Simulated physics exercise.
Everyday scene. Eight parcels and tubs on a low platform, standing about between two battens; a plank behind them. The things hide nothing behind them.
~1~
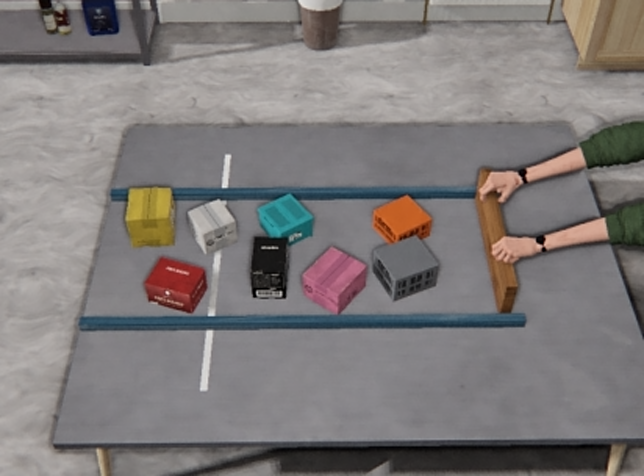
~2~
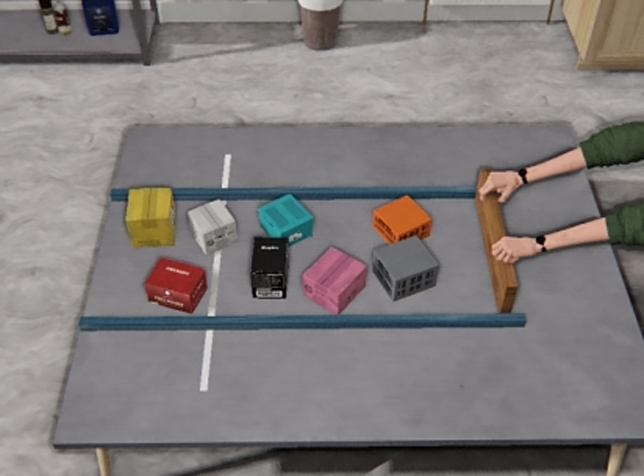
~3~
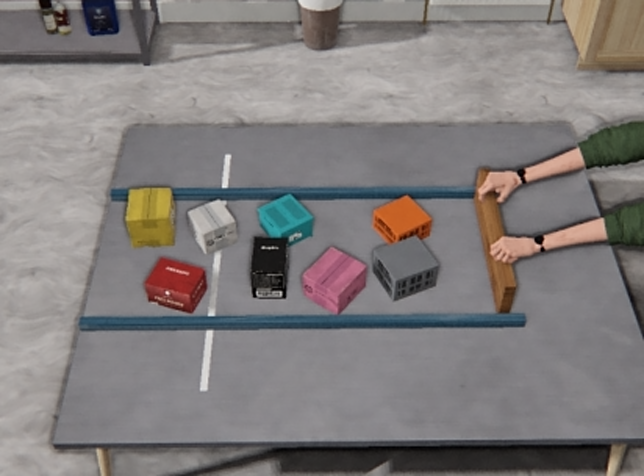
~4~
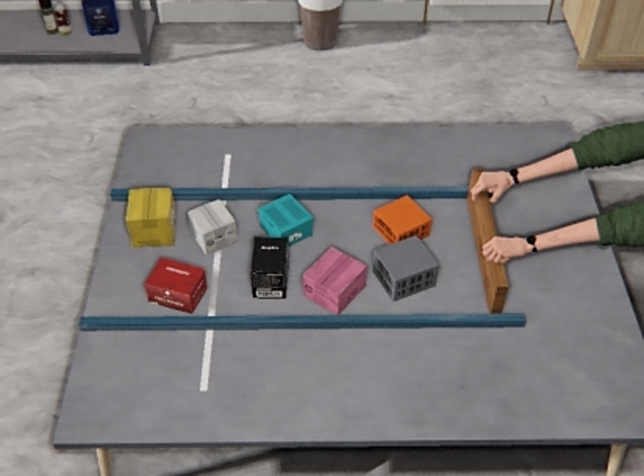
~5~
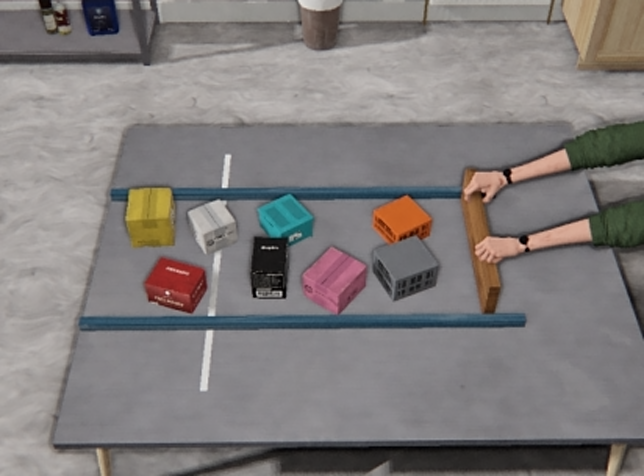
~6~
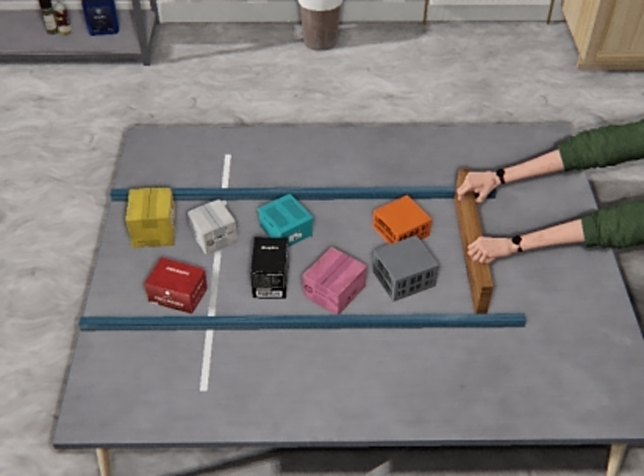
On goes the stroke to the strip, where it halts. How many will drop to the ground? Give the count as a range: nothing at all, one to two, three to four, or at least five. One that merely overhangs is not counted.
The count is one to two.
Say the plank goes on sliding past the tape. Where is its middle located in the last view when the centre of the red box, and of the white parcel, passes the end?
Middle: Roughly (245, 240); roughly (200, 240).
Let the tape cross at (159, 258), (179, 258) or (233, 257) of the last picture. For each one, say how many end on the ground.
The counts: 6, 4 and 2.
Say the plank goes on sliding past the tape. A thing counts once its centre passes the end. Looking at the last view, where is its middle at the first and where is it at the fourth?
The first one at (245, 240), the next at (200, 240).
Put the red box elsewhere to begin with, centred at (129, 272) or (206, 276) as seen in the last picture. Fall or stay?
It topples off, then topples off.
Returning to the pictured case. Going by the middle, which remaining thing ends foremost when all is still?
It's the black box that ends nearest.
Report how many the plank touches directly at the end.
2.
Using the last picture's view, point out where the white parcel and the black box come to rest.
Final positions - white parcel around (119, 220), black box around (99, 276).
Soon after, none off yet; yellow parcel at rest near (152, 217); red box at rest near (177, 286); white parcel at rest near (213, 227).
In the end, the number that fall off is one or two; gone, red box and yellow parcel.
